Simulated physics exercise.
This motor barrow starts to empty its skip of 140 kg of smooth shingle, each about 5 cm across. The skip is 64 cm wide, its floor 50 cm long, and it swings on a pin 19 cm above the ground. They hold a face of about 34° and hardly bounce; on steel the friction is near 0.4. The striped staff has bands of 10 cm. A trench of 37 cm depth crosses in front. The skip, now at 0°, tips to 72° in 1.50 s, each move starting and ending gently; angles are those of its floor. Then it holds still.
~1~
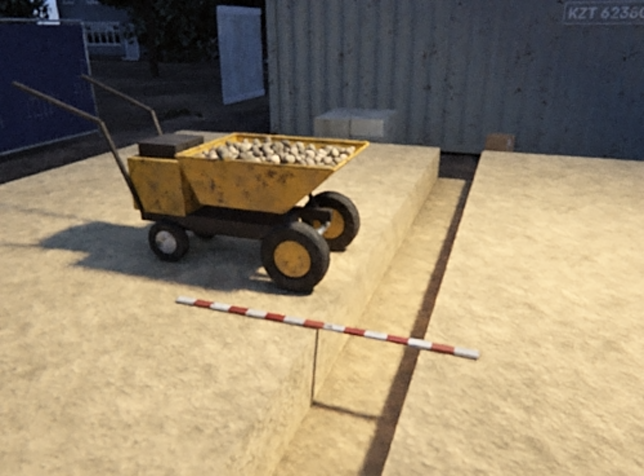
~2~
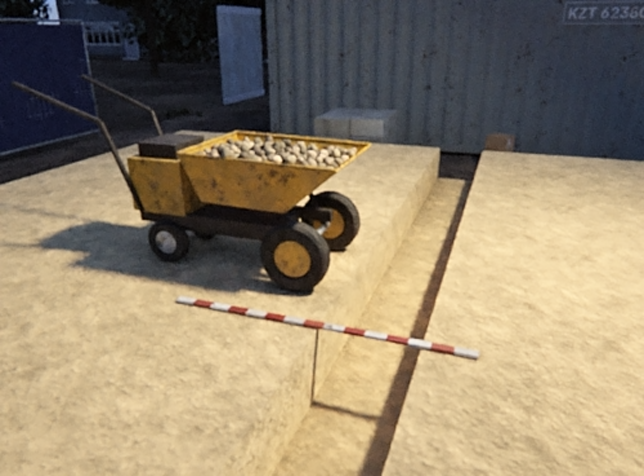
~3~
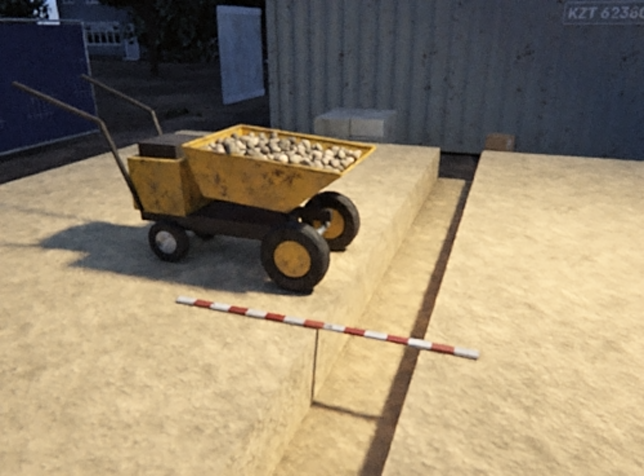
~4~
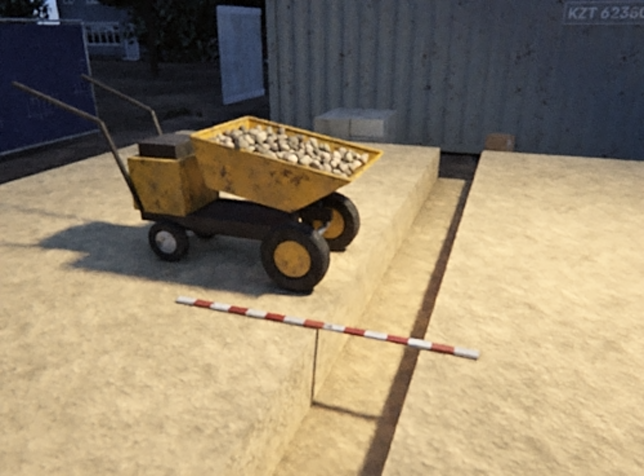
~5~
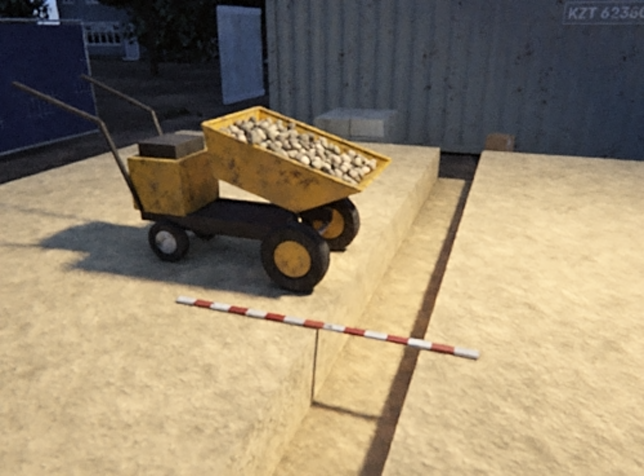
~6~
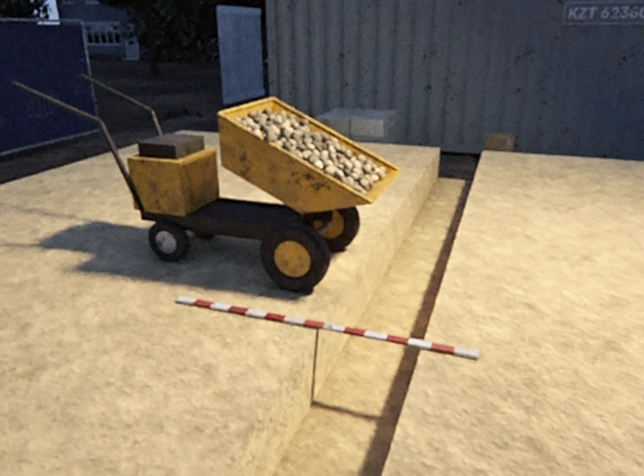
The yellow skip full of rounded stones tilts steadily forward to the right beside a trench.
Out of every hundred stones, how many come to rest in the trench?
Close to 52 in a hundred.
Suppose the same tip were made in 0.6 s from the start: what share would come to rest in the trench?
It would be near 40 per cent.
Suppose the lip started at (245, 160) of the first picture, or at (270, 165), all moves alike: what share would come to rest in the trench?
First some 85, then 100 per cent.
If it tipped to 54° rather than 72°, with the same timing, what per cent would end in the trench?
In that case some 60 per cent.
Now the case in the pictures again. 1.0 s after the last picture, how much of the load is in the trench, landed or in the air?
Some 40 per cent.
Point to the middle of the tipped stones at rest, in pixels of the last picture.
Around (432, 326).
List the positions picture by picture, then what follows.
The first picture shows lip at (334, 170), floor tilted 0°, highest stones at (260, 147).
The second picture shows lip at (336, 171), floor tilted 1°, highest stones at (258, 145).
In the third picture, the skip is at 5°, its lip at (342, 175); the top of the load is at (251, 141).
The fourth picture shows lip at (351, 181), floor tilted 10°, highest stones at (250, 133).
In the fifth picture, the skip is at 17°, its lip at (361, 191); the top of the load is at (255, 125).
In the sixth picture, the skip is at 25°, its lip at (372, 203); the top of the load is at (268, 117).
Then, 0.5 s after the last picture the floor is at 60°, 95 % in the skip, 5 % in the trench; the foremost stones are at (429, 259).
Then, 1.0 s after the last picture the floor is at 72°, 19 % in the skip, 40 % in the trench, 41 % past the trench; the foremost stones are at (576, 314).
Then, 1.4 s after the last picture the floor is at 72°, 1 % in the skip, 50 % in the trench, 49 % past the trench; the foremost stones are past the picture's edge.
Then, 3.3 s after the last picture the floor is at 72°, 0 % in the skip, 52 % in the trench, 48 % past the trench; the foremost stones are past the picture's edge.
